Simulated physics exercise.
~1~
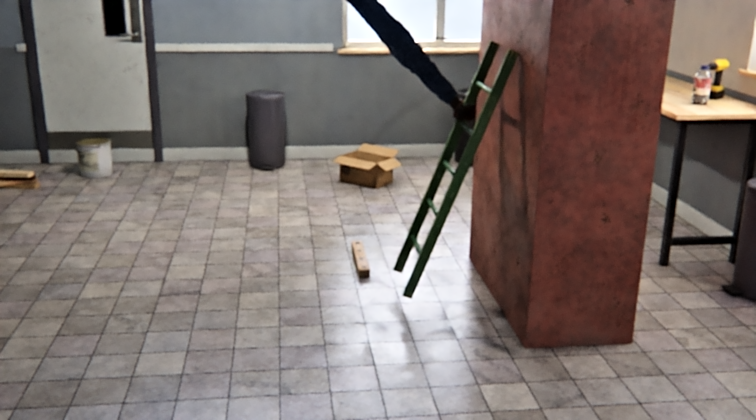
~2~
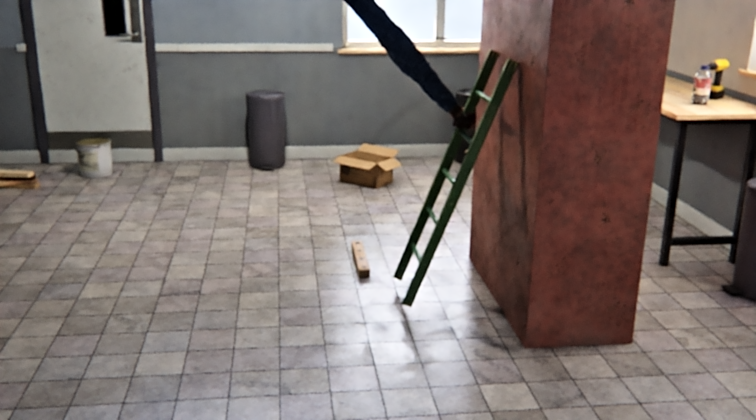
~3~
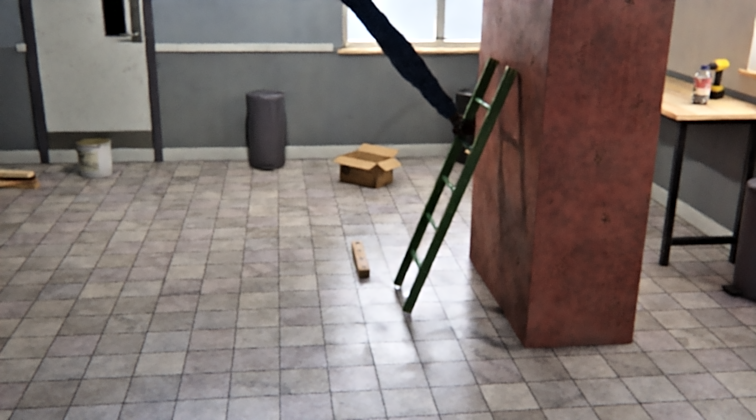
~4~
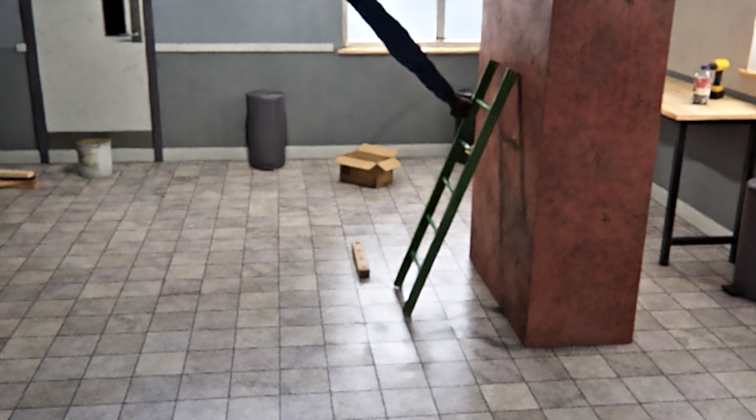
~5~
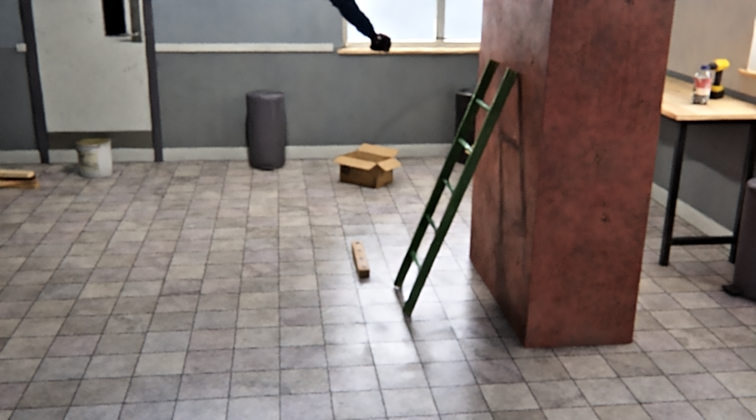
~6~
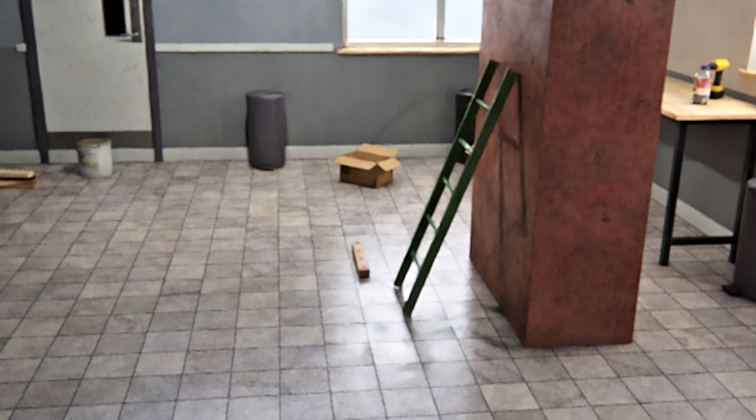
The clip shows a hand lowering a green ladder onto a tiled floor so that it leans against a reddish-brown cupboard, near a short strip of wood. The hand lets go and withdraws out of view, and the ladder stays leaning in place.
